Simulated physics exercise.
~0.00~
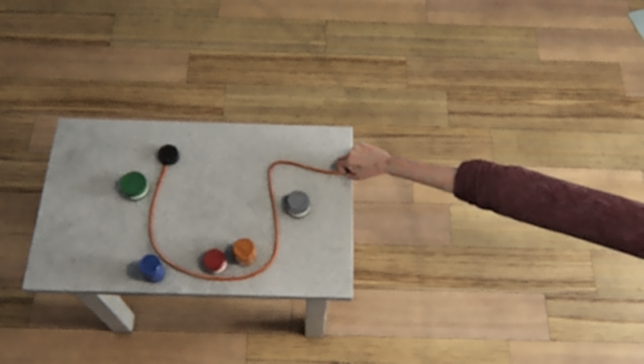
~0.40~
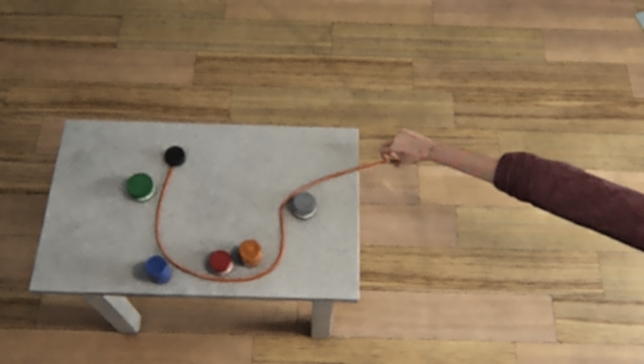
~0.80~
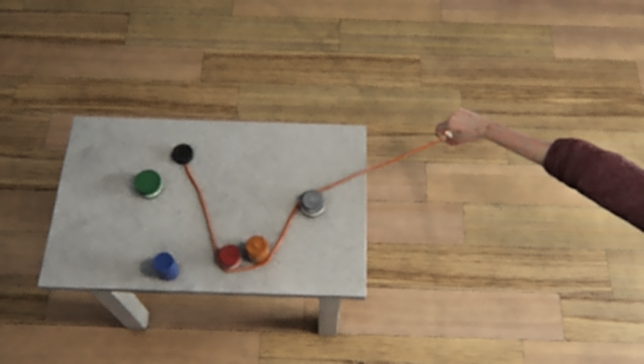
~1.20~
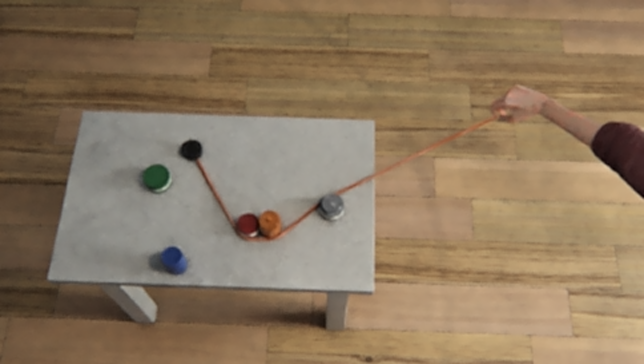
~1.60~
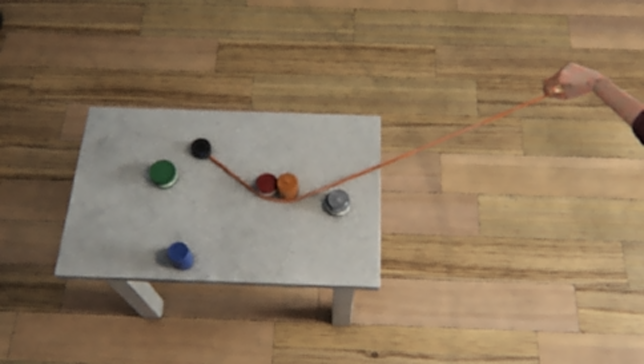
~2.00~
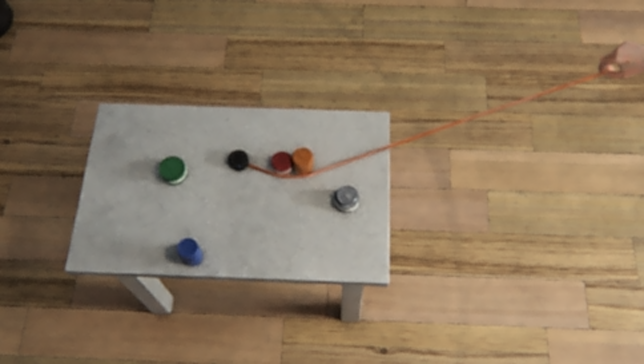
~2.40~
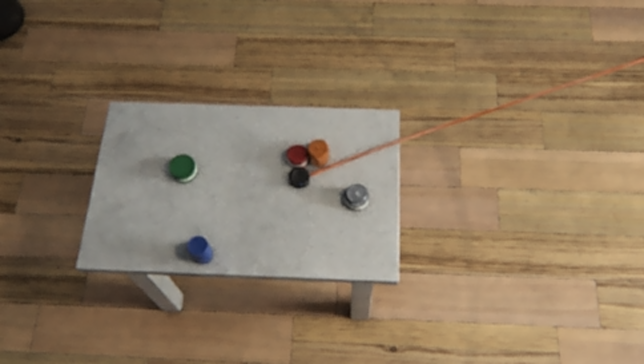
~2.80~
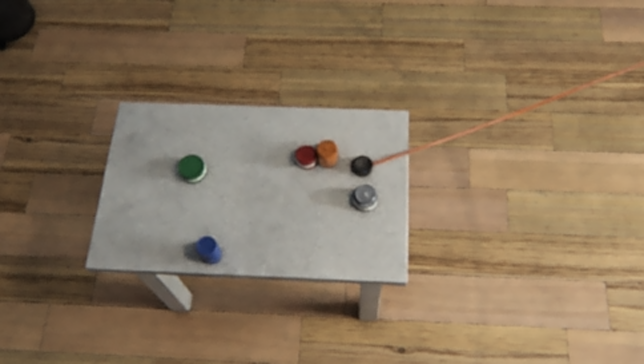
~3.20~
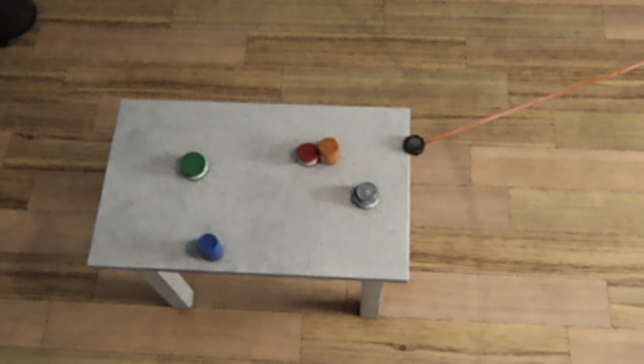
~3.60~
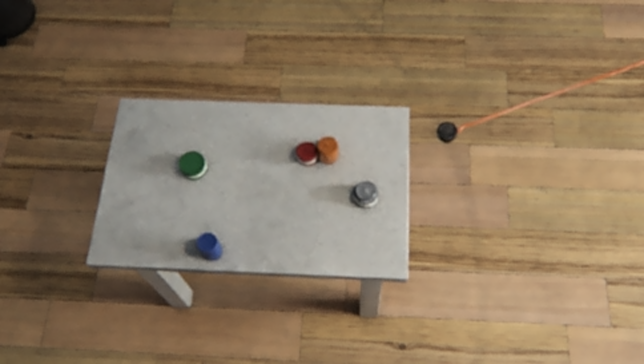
A pale side table stands on a wooden plank floor, seen from above at an angle. On it sit a black reel and a green tin at upper left, a blue tub at lower left, a red tin and an orange pot near the front, and a grey jar at right. A hand pulls the reel's orange cable rightward, drawing its loop taut. The cable sweeps the red tin and orange pot well up the table and nudges the grey jar slightly. The reel slides past them and leaves the right edge, ending beyond the table, while the rest remain upright on top.
